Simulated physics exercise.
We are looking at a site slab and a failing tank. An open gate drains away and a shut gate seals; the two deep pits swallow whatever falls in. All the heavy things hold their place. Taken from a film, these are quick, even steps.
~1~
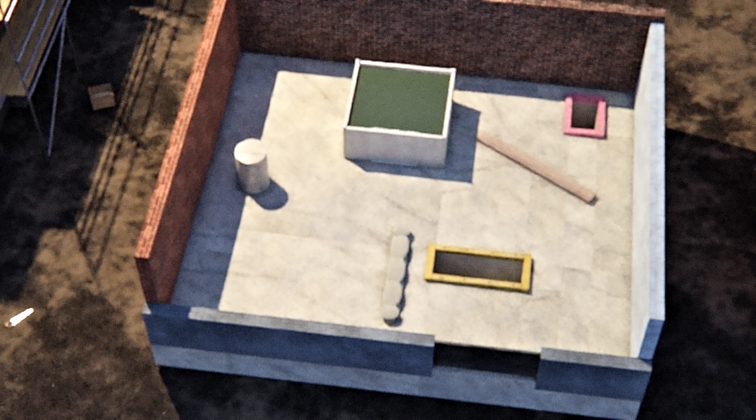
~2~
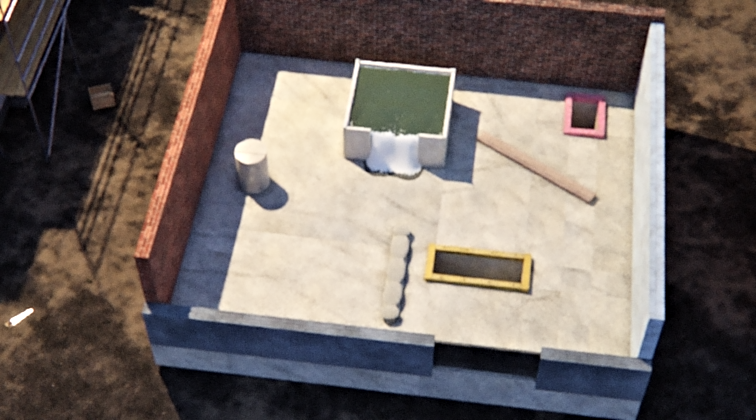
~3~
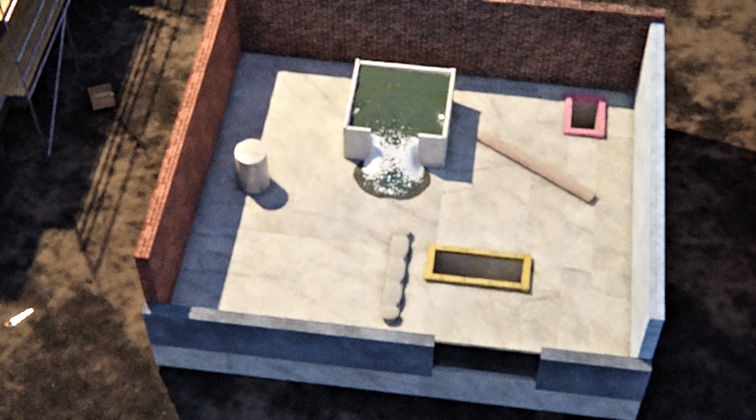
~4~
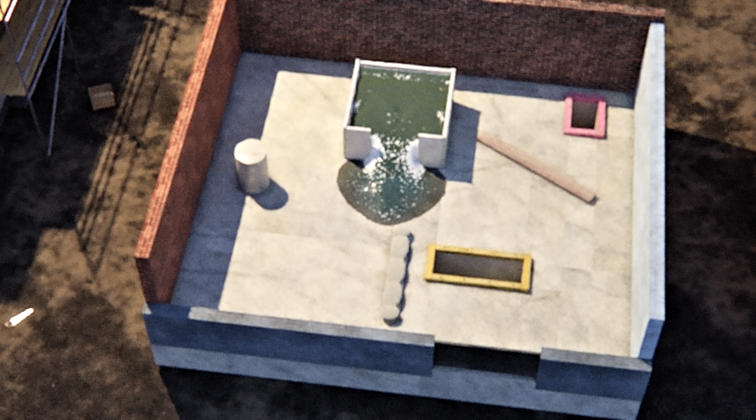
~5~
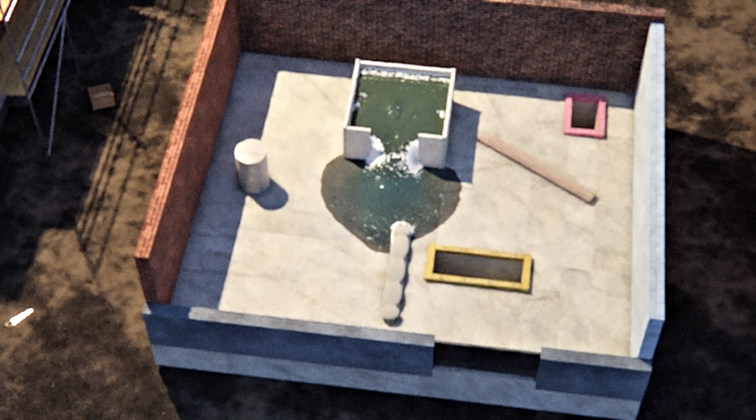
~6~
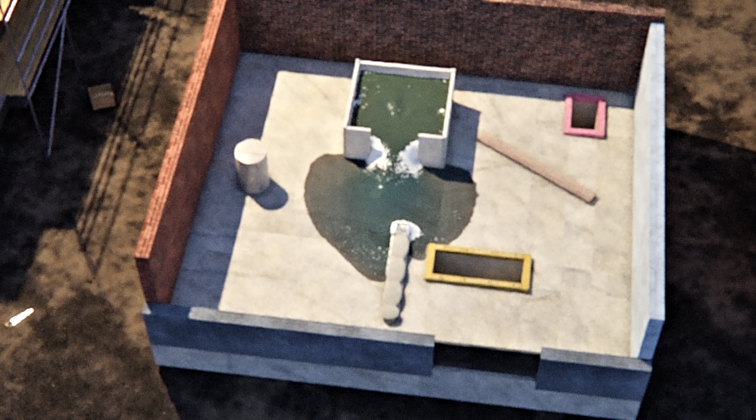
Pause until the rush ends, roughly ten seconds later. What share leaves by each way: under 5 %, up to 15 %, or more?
In order: The gate will not reach five per cent. The yellow pit will not leave the five-to-fifteen per cent band. The pink pit will not reach five per cent.
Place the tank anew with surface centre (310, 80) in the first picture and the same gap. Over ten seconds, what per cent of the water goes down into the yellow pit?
So the yellow pit gets 0 in a hundred.
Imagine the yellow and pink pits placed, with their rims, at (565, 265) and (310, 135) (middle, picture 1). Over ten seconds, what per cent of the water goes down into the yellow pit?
Yellow: 2 %.
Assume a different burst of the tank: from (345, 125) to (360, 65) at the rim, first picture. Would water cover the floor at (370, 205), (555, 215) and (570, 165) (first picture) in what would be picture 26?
First spot spared, second spot spared, third spot spared.
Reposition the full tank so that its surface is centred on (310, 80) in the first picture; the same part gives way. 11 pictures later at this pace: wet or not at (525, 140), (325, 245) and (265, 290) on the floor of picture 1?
In order: Unflooded, then inundated, then inundated.
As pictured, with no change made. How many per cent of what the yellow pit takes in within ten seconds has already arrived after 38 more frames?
Roughly 100 per cent.
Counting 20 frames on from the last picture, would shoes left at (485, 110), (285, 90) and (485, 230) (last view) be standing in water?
Point 1: Unwetted; point 2: Unwetted; point 3: Inundated.
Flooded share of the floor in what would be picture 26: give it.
About 45 per cent.
A moment on, water covers 25 % of the floor; the gate 0 %, the yellow pit 2 %, the pink pit 0 %.
Next, water covers 35 % of the floor; the gate 0 %, the yellow pit 6 %, the pink pit 0 %.
Then, water covers 45 % of the floor; the gate 0 %, the yellow pit 8 %, the pink pit 0 %.
Later, water covers 65 % of the floor; the gate 0 %, the yellow pit 9 %, the pink pit 0 %.
In the end, water covers 85 % of the floor; the gate 0 %, the yellow pit 9 %, the pink pit 0 %.
